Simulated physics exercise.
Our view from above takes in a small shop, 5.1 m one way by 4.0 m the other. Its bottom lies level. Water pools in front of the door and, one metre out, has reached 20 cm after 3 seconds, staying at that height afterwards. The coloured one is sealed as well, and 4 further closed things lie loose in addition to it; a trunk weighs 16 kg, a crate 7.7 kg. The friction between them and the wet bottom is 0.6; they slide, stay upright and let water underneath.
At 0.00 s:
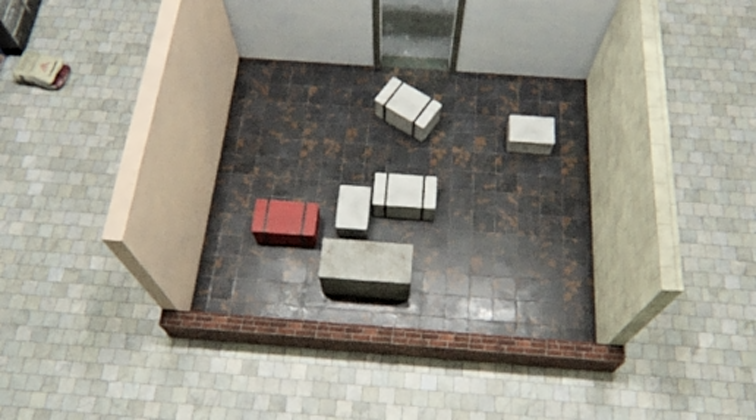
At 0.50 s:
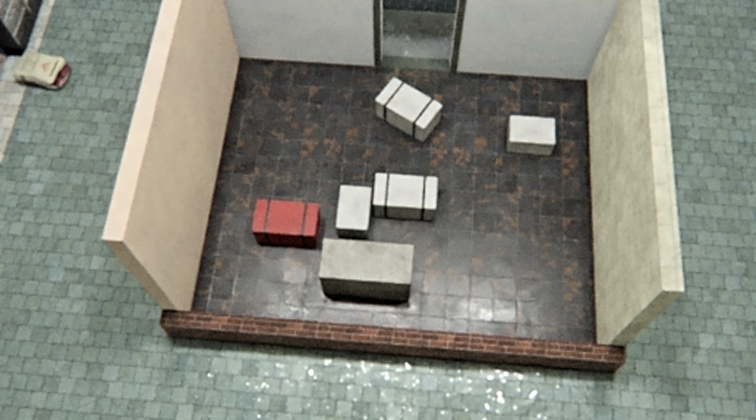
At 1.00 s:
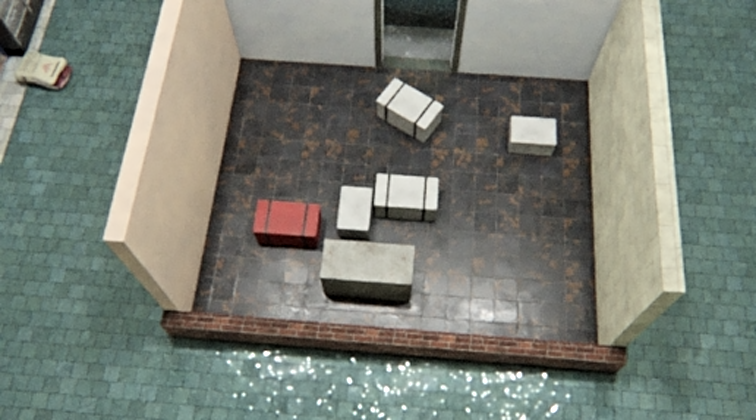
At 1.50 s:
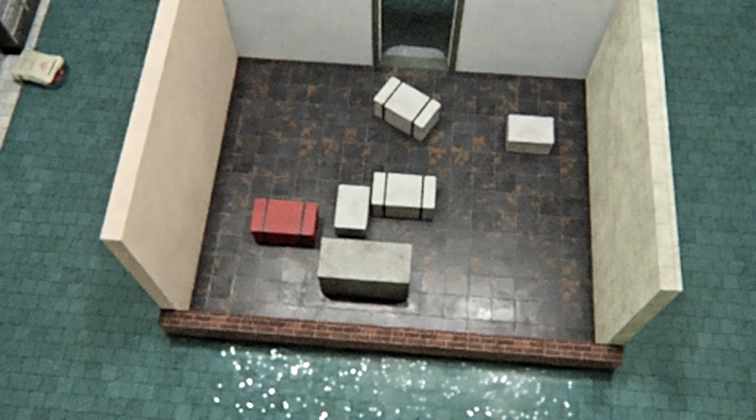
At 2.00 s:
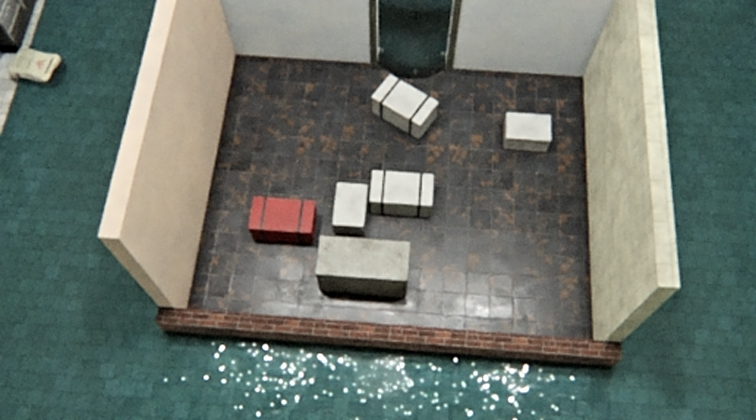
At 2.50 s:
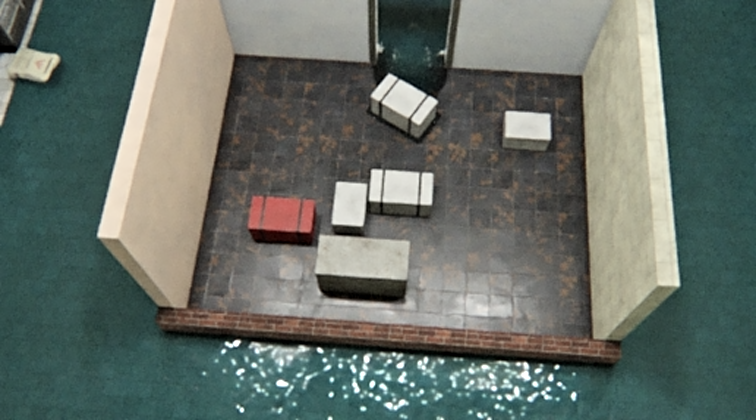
The clip shows a small room from above, with a red trunk and several pale boxes staying still on dark tiles, as greenish water deepens over the paving outside and a little appears at the doorway.
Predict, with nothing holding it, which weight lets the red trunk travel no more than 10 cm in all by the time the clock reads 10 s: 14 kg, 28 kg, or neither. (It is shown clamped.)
Heavier choice only.
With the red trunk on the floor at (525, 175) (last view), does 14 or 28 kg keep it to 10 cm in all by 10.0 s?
Short answer: Heavier load only.
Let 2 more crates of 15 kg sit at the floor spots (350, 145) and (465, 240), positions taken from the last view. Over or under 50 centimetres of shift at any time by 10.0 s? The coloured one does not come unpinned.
The first is further, the second further.
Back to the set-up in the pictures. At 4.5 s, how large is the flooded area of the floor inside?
Some 9.0 m2 of it.
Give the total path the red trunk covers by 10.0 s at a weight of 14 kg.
I'd say roughly 100 centimetres in all.
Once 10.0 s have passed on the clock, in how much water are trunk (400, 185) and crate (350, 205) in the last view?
Some 7 cm at the first, some 7 cm at the second.
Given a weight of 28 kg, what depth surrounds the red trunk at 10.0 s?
Depth: Approx. 5 cm.
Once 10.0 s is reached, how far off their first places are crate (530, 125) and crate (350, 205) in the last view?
Respectively 0 and 40 centimetres.
After 3.5 s the red trunk would be 0 cm from its start with 14 kg and 0 cm from its start with 28 kg; 0 cm of water round it then.
After 4.5 s the red trunk would be 0 cm from its start with 14 kg and 0 cm from its start with 28 kg; 0 cm of water round it then.
After 7.0 s the red trunk would be 12 cm from its start with 14 kg and 0 cm from its start with 28 kg; 4 cm of water round it then.
After 10.0 s the red trunk would be 103 cm from its start with 14 kg and 0 cm from its start with 28 kg; 5 cm of water round it then.
